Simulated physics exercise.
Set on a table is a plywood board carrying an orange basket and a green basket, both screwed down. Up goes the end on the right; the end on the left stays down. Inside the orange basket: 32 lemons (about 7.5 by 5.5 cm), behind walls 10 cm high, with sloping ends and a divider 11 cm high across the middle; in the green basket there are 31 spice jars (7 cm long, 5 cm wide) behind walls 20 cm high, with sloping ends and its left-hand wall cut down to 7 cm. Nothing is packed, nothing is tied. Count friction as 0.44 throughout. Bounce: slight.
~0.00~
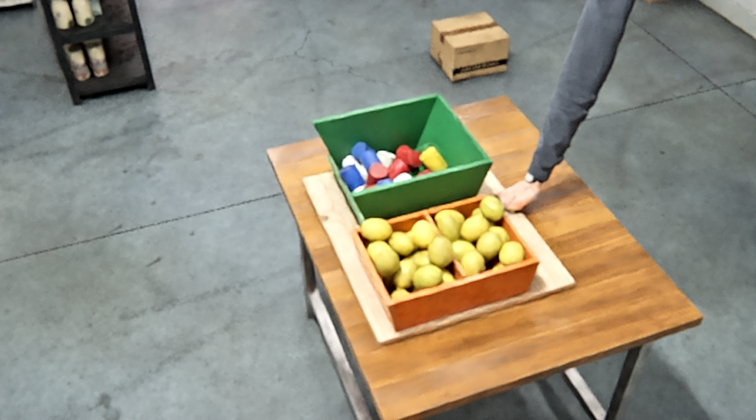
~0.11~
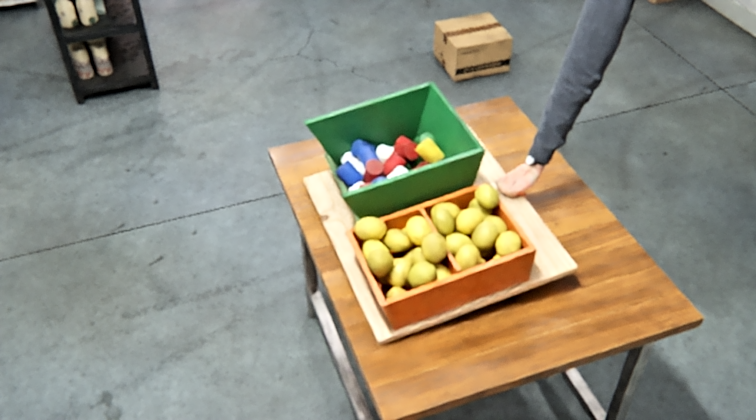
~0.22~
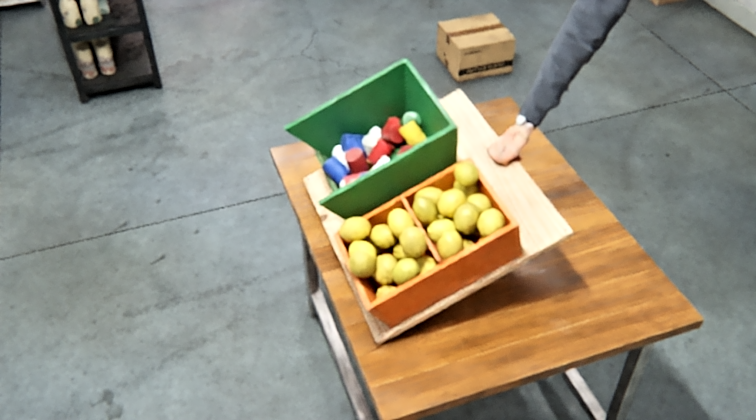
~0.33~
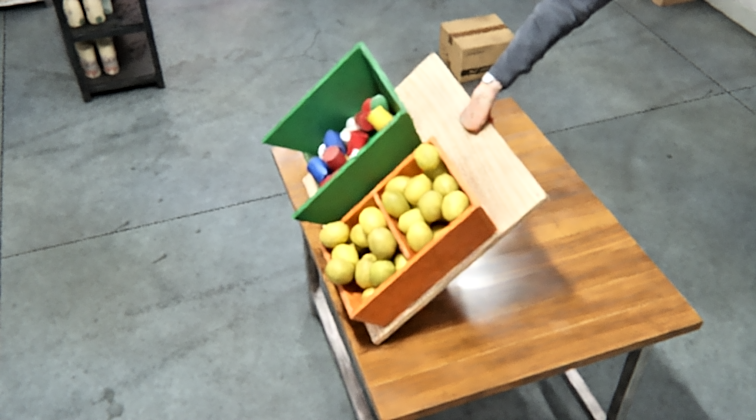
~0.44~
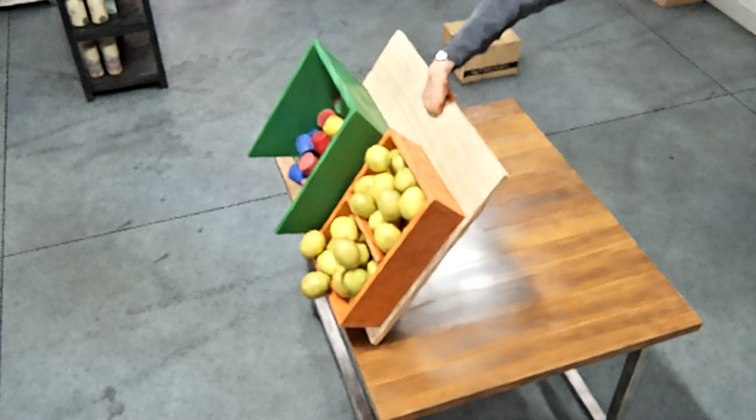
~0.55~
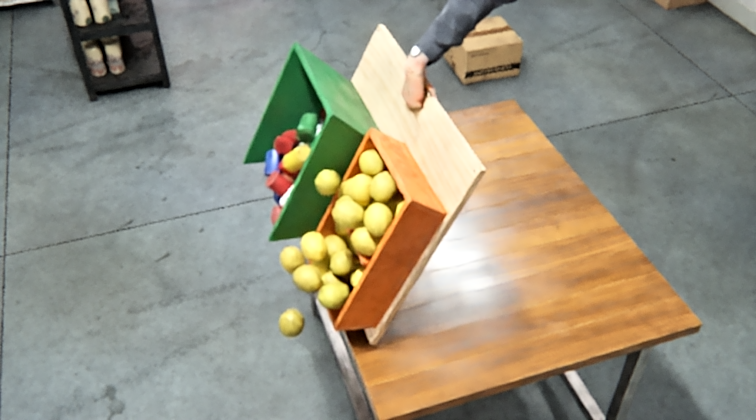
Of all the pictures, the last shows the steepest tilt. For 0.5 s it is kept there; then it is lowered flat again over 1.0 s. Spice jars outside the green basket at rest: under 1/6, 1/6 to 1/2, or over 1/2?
Over 1/2.
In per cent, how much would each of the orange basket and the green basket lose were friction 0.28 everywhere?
Then the orange basket sheds 40 per cent, while the green basket sheds 70 per cent.
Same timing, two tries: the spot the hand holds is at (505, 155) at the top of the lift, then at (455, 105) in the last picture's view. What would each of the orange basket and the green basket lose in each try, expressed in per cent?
Loss per try - orange basket 0 / 20 percent, green basket 10 / 60 percent.
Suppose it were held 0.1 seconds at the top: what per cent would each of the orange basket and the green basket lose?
Orange basket 30%, green basket 70%.
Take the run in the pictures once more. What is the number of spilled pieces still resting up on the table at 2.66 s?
Around 0 of them.
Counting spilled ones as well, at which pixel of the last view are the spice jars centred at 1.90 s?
(257, 394).
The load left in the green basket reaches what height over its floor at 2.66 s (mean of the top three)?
Around 7 centimetres high.
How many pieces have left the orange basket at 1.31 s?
Out so far from the orange basket: Around 8.
After 0.89 s, tilt 63°; the orange basket is down by 7 of 32 and the green basket is down by 18 of 31.
After 1.31 s, tilt 52°; the orange basket is down by 8 of 32 and the green basket is down by 21 of 31.
After 1.90 s, tilt 4°; the orange basket is down by 8 of 32 and the green basket is down by 22 of 31.
When it is over (at 2.66 s), the orange basket is down by 8 of 32 and the green basket is down by 22 of 31. Asked share, 22 of 31, 71 per cent.
